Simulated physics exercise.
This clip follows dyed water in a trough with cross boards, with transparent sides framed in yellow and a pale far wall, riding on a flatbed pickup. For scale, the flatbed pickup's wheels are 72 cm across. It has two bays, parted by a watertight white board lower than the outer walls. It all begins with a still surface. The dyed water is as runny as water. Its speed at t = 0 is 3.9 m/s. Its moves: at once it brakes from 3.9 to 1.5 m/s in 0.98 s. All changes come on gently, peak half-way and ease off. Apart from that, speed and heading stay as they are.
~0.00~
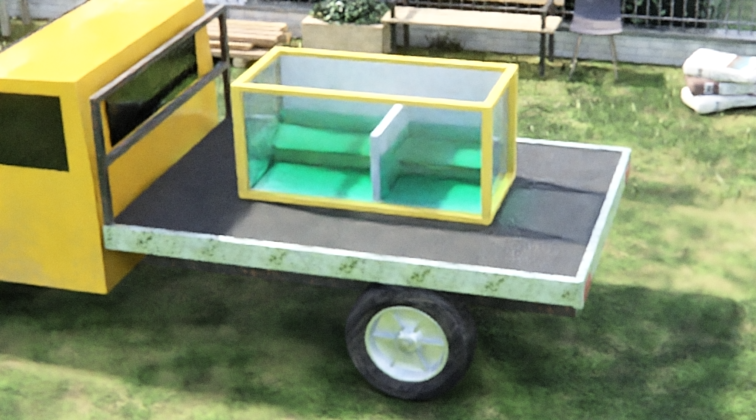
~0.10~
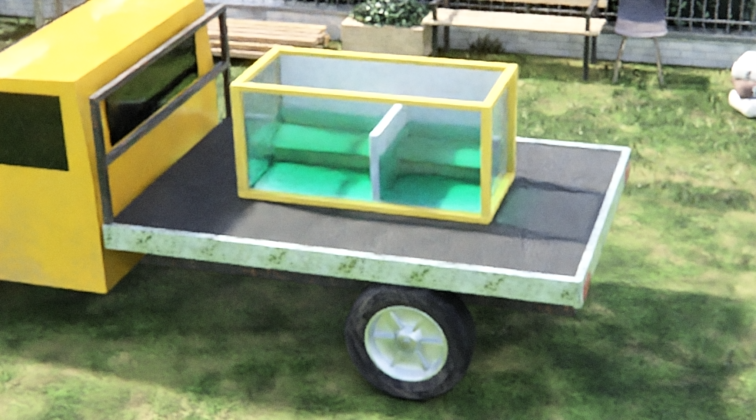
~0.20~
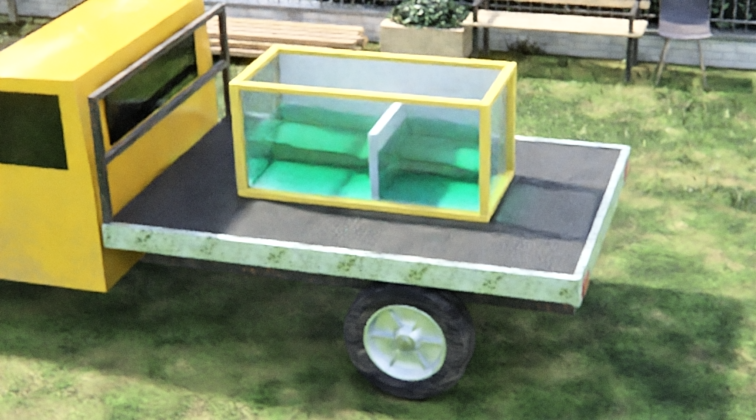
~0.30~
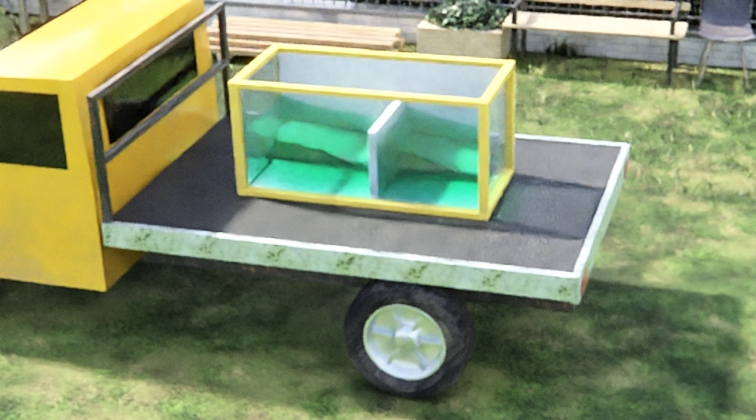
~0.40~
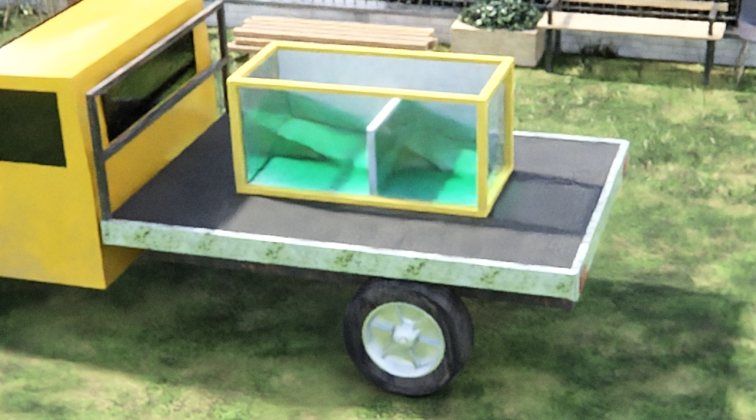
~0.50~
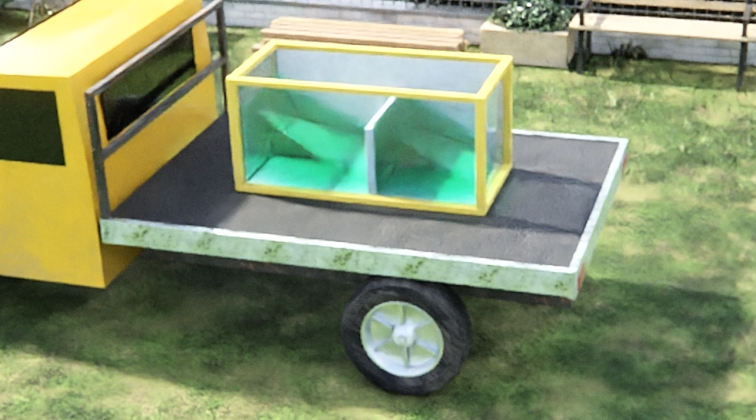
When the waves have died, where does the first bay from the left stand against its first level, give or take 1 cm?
That bay finishes unchanged.
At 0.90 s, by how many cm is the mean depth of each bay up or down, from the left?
In cm: 1 up, 1 down.
Then, 0.90 s in, left to right it is 30, 28 cm deep.
Then, 1.30 s in, left to right it is 30, 28 cm deep.
Then, 1.80 s in, left to right it is 30, 28 cm deep.
Then, 3.96 s in, left to right it is 29, 29 cm deep.
